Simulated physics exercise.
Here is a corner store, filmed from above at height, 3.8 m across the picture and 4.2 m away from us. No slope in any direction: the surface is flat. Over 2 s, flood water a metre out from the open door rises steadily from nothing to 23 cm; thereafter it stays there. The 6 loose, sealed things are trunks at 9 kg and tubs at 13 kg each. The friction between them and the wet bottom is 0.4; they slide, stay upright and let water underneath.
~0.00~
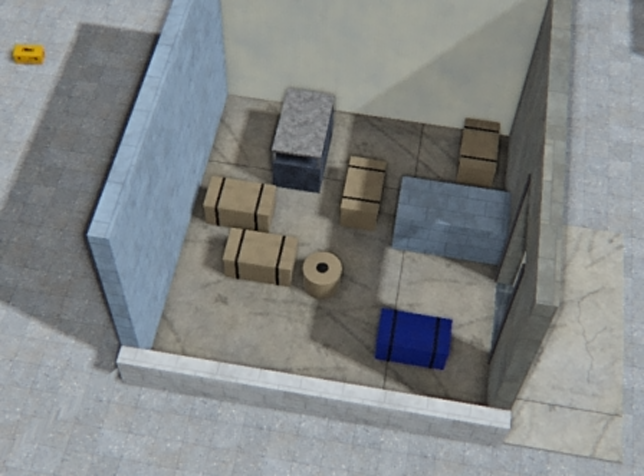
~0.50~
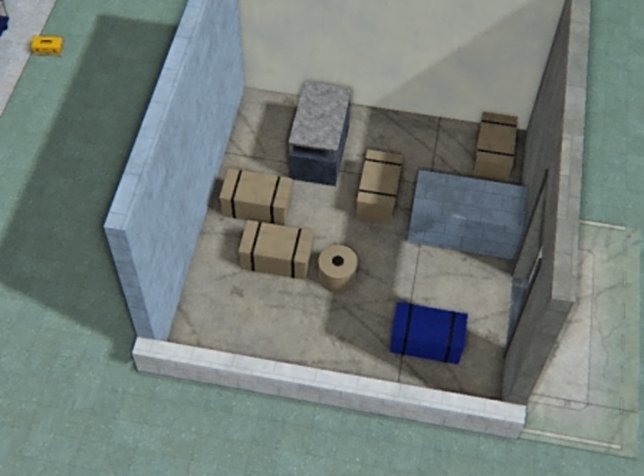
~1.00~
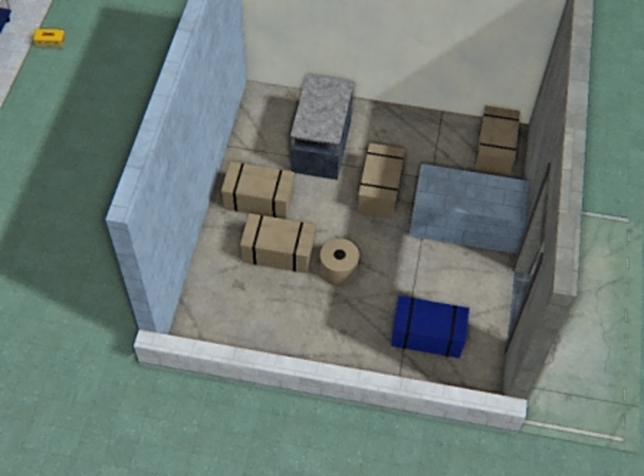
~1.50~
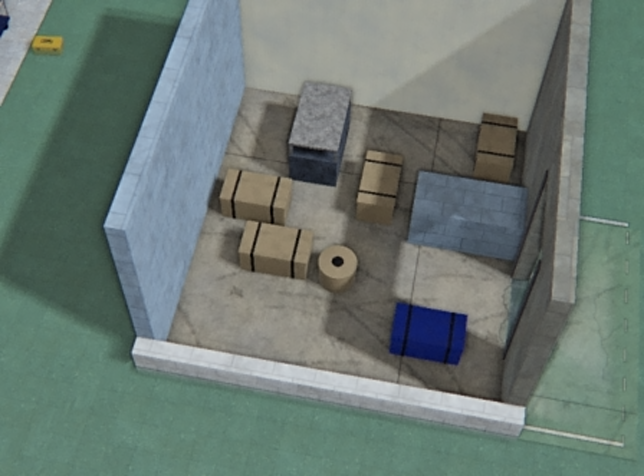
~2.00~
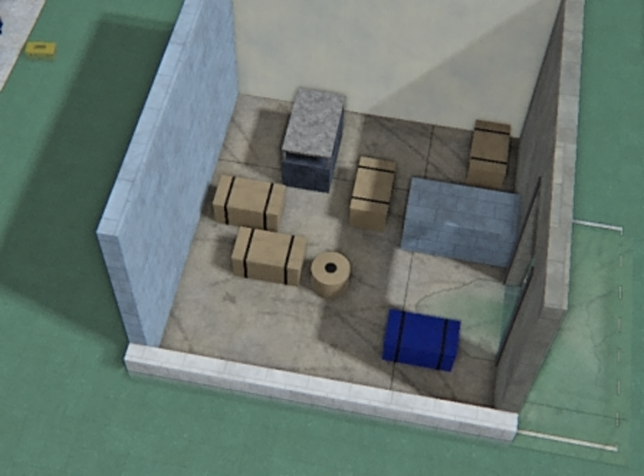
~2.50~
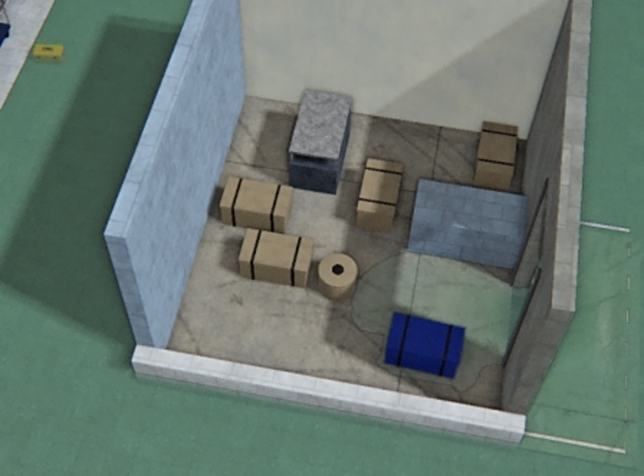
Greenish water spreads over the grey paving around a roofless corner store seen from high above, then slips in through the opening on the right and thinly covers part of the floor. Inside are tan strapped boxes, a tan cylinder, a grey block, a blue-grey slab and a blue trunk at lower right. The trunk shifts very slightly, the other things stay put, and the camera sways a little.
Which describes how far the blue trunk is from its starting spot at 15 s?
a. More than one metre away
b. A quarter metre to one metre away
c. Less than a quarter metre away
The answer is a.
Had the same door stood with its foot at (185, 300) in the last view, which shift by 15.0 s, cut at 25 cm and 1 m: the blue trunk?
Result for the blue trunk: Large displacement.
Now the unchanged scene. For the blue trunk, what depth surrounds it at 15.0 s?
17 cm, roughly.
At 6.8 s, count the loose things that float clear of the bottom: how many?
The count is 4.
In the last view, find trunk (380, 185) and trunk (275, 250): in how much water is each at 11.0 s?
Roughly 6 and 18 cm.
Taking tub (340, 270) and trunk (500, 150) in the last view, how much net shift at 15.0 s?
Net displacement, in order: 200 cm; 60 cm.
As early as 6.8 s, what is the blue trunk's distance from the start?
Around 250 centimetres.
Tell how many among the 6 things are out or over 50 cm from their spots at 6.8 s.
At that time I count 4.
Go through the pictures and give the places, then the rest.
The first picture shows the blue trunk at (415, 331), on the bottom; 0.0 m2 under water; 0 of 6 have shifted.
The second picture shows the blue trunk at (430, 325) rests on the ground; water covers 0.0 m2; 0 of 6 have shifted.
The third picture shows the blue trunk at (432, 319), on the bottom; water covers 0.0 m2; 0 of 6 have shifted.
The fourth picture shows the blue trunk at (430, 326), on the bottom; 0.0 m2 under water; 0 of 6 have shifted.
The fifth picture shows the blue trunk at (423, 332), on the bottom; water covers 0.7 m2; 0 of 6 have shifted.
The sixth picture shows the blue trunk at (426, 338), on the bottom, 7 cm from its start; water covers 2.0 m2; 1 of 6 have shifted.
After 3.5 s the blue trunk is near (383, 373), 0.7 m from its start, afloat; 1 afloat.
After 6.8 s the blue trunk is near (211, 298), 2.5 m from its start, afloat; 4 afloat.
After 11.0 s the blue trunk is near (245, 285), 2.1 m from its start, afloat; 6 afloat.
After 15.0 s the blue trunk is near (284, 250), 1.9 m from its start, afloat; 6 afloat.
